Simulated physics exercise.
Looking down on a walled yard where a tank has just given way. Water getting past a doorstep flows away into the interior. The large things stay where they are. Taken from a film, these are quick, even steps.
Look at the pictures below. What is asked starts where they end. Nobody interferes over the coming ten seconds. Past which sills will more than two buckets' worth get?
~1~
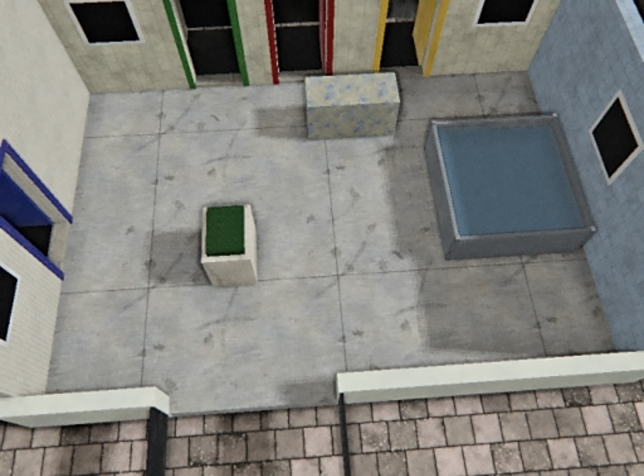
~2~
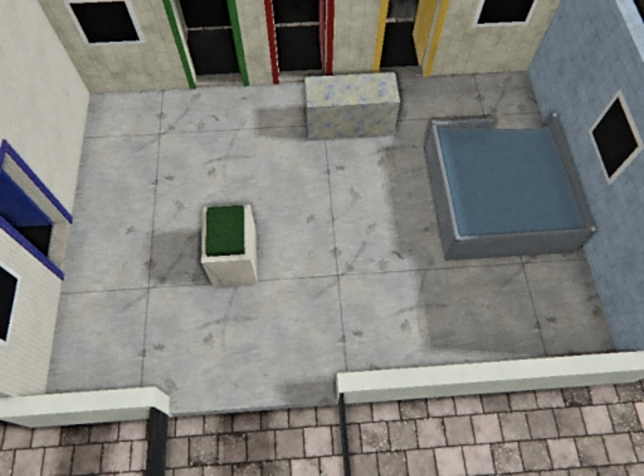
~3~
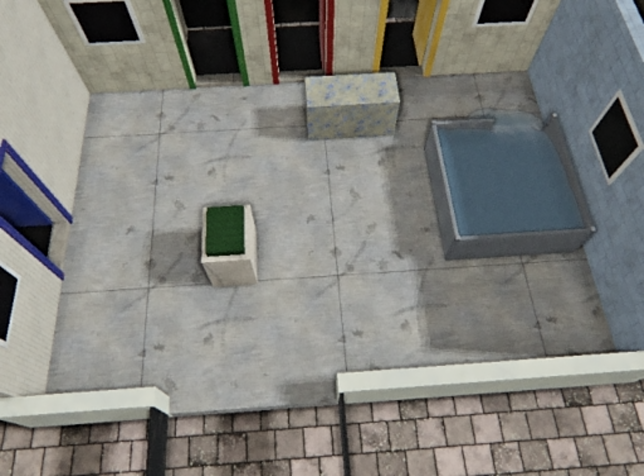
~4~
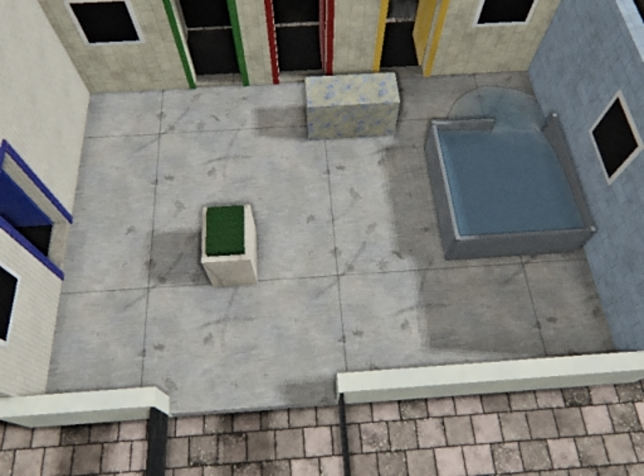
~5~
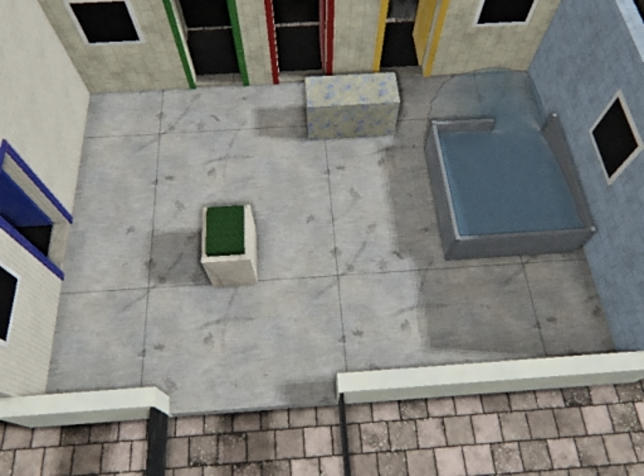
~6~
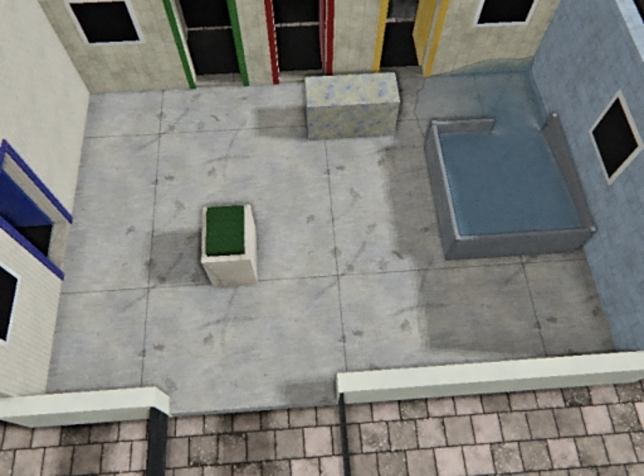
Green door: Not too much gets in there. Red door: Too much gets in there. Yellow door: Too much gets in there. Blue door: Not too much gets in there.
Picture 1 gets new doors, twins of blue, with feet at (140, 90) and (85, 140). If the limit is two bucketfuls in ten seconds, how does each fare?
The first new door stays below the line, and the second crosses the line.
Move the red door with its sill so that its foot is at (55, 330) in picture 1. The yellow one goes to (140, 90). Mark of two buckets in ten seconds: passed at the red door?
The red one does not overflow.
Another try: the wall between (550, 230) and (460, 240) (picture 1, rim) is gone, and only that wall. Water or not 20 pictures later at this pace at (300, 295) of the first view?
At that place: Flooded.
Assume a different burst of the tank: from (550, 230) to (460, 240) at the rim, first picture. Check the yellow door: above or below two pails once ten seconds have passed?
In that case the yellow door undershoots.
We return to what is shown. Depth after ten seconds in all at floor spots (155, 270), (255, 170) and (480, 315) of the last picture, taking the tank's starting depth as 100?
The depth comes out near 4, 2 and 6 per cent.
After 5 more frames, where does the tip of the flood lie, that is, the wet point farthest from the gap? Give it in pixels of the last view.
Farthest reach: About (374, 84).
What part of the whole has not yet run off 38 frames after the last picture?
My reading is around 94 percent.
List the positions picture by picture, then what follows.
The open tank at (507, 176) is whole and still, in the first frame.
The front is at a hidden place, out from the gap on the open tank's far side, in the second frame.
The front is at (478, 114), out from the gap on the open tank's far side, in the third frame.
Water pours out on the open tank's far side and has run to (487, 88), in the fourth frame.
Water pours out on the open tank's far side and has run to (462, 75), in the fifth frame.
The front is at (435, 76), out from the gap on the open tank's far side, in the sixth frame.
A moment on, water covers 10 % of the floor; the green door not reached, the red door not reached, the yellow door under two buckets in, the blue door not reached.
Next, water covers 15 % of the floor; the green door not reached, the red door wet at the sill, nothing in, the yellow door over two buckets in, the blue door not reached.
Then, water covers 35 % of the floor; the green door wet at the sill, nothing in, the red door under two buckets in, the yellow door over two buckets in, the blue door not reached.
Later, water covers 70 % of the floor; the green door under two buckets in, the red door over two buckets in, the yellow door far over two buckets in, the blue door wet at the sill, nothing in.
In the end, water covers 90 % of the floor; the green door under two buckets in, the red door over two buckets in, the yellow door far over two buckets in, the blue door wet at the sill, nothing in.
